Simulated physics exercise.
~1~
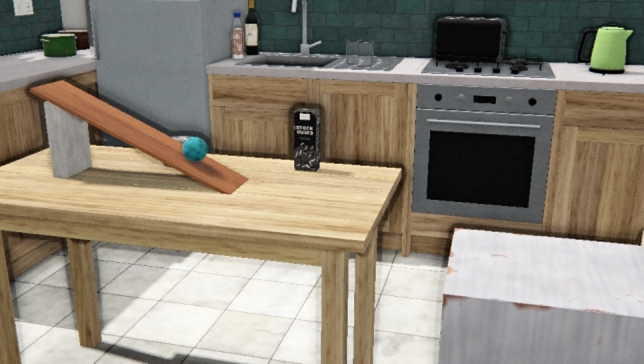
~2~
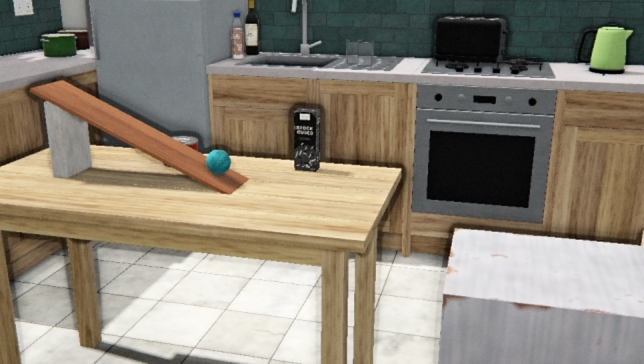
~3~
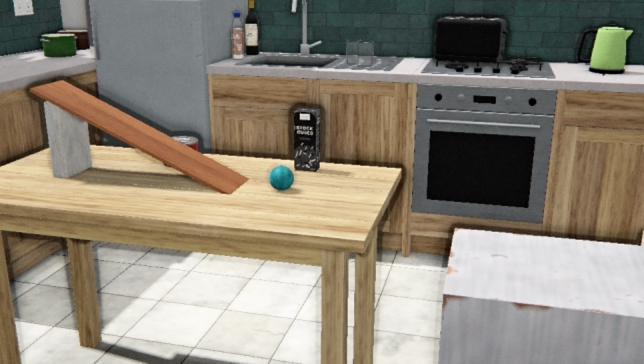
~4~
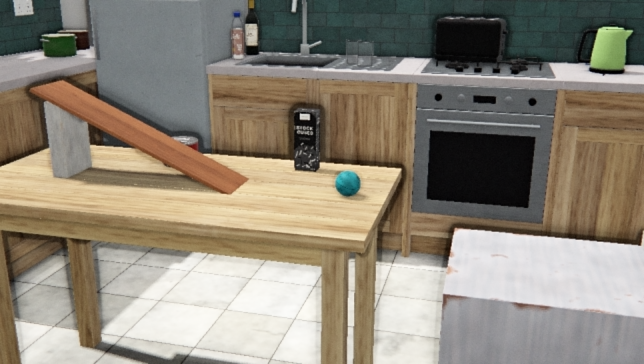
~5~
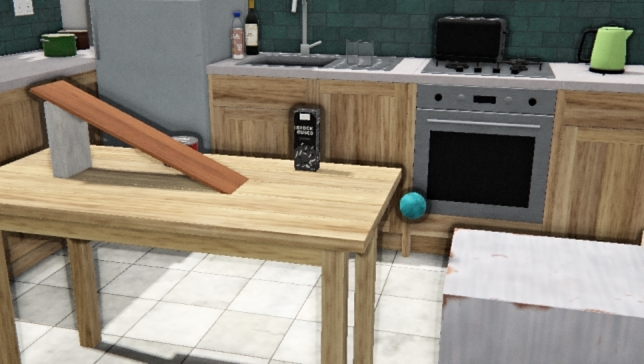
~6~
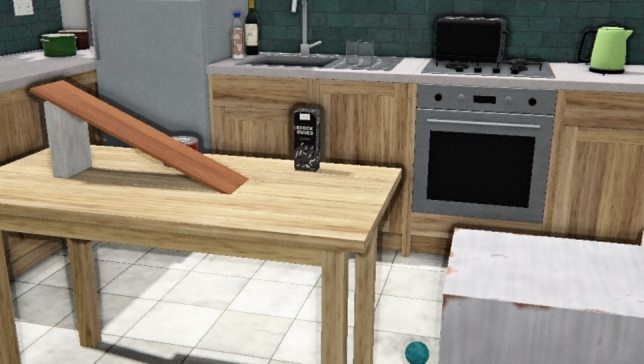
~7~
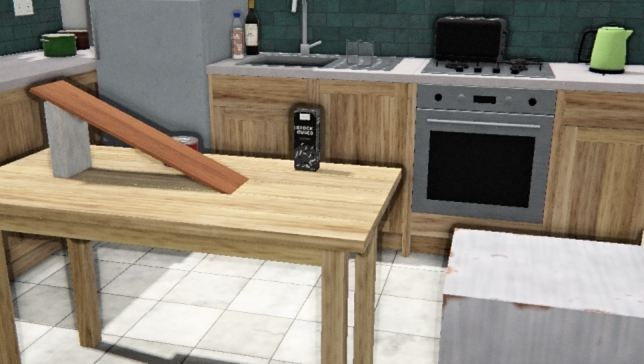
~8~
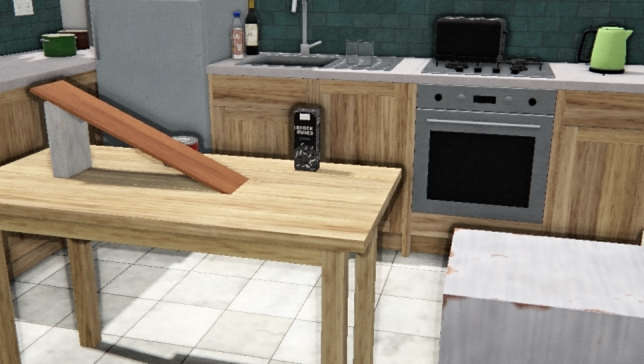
The clip opens on a kitchen where a turquoise ball is already partway down a reddish-brown ramp propped on a wooden table, with a black carton standing toward the back. The ball rolls down to the right, leaves the foot of the ramp and crosses the tabletop, passing in front of the carton. It runs off the table's right edge and drops into the gap before the lower, pale block on the right. Falling toward the tiled floor, it misses the block's top and disappears from view. The carton and ramp remain in place.
